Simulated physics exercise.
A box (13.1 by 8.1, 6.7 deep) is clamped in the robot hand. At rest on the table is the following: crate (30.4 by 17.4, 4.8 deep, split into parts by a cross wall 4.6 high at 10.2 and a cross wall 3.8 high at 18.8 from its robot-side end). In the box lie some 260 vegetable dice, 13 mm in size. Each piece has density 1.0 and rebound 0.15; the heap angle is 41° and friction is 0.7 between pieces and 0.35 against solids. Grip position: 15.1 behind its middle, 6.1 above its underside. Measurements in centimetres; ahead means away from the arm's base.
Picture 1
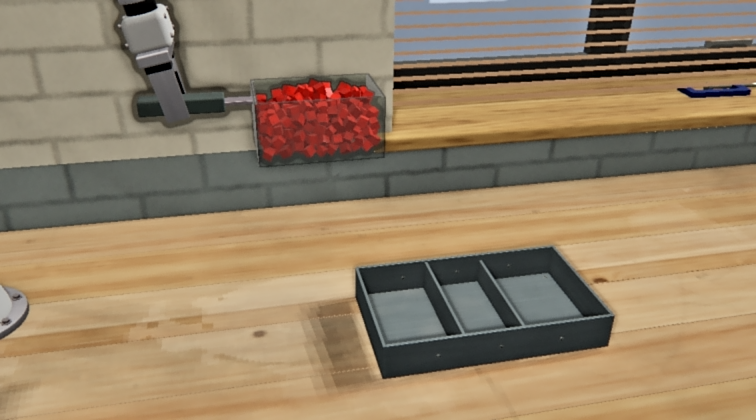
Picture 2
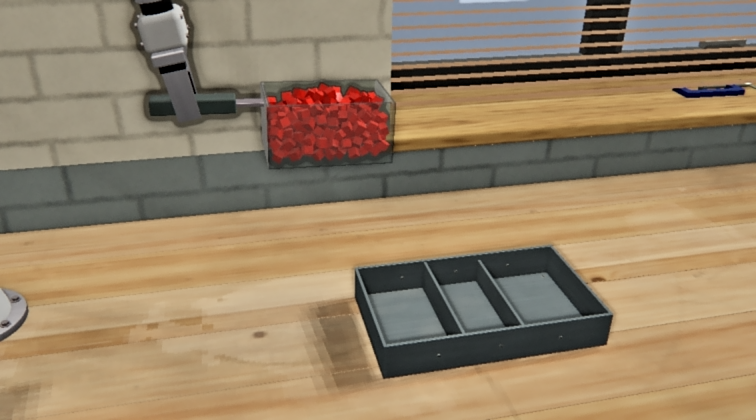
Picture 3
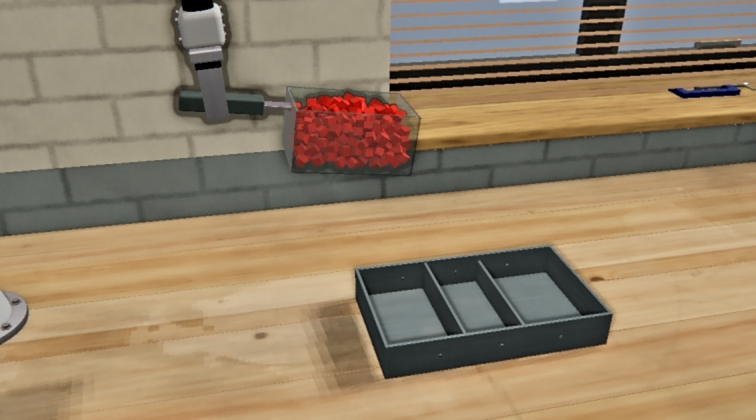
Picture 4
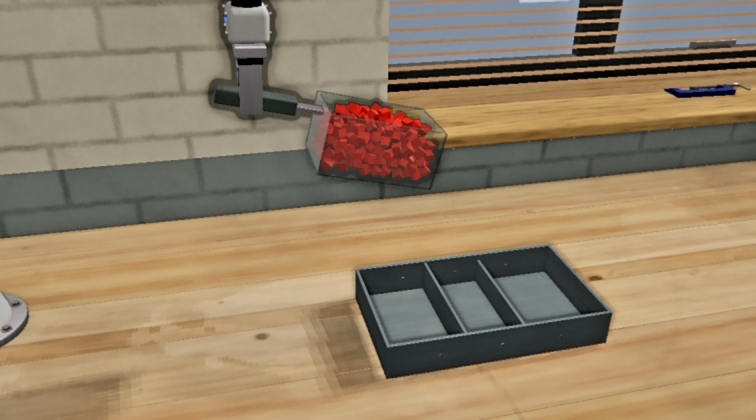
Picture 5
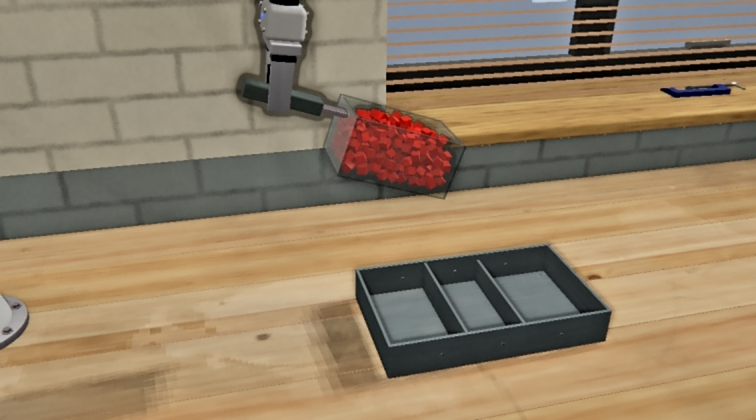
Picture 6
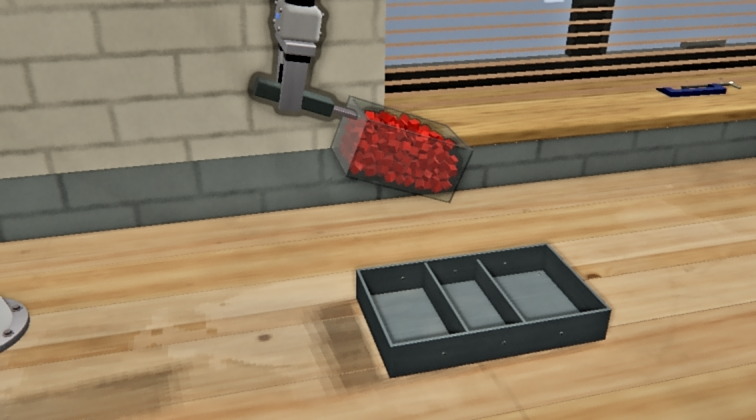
A robot arm held a clear box full of small red cubes above a wooden table, moved it to the right and tilted its far end downward near a dark, three-part tray.
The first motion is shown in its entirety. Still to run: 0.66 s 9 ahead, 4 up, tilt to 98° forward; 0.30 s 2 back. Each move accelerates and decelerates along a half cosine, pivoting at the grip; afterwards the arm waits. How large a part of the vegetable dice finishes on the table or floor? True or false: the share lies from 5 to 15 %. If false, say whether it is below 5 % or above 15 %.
False, above 15 %.
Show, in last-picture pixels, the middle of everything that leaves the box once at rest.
Near pixel (388, 327).
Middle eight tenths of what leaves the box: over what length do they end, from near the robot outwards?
It spans some 14 centimetres.
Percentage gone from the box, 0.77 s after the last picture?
Roughly 30 per cent by then.
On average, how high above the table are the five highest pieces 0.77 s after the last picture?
They are some 28 centimetres up.
Then, 0.38 s on, tilted 69° forward, highest piece 29 above the table; 264 in the box.
Then, 0.77 s on, tilted 98° forward, highest piece 29 above the table; 179 in the box, 50 in the robot-side part, 10 on the table or floor, 25 in flight or on a rim.
Then, 1.16 s on, tilted 98° forward, highest piece 24 above the table; 114 in the robot-side part, 90 in the box, 52 on the table or floor, 8 in flight or on a rim.
Then, 2.21 s on, tilted 98° forward, highest piece 24 above the table; 115 in the robot-side part, 83 in the box, 66 on the table or floor.
In the end, 115 in the robot-side part, 83 in the box, 66 on the table or floor. That is 25 % on the table or floor.
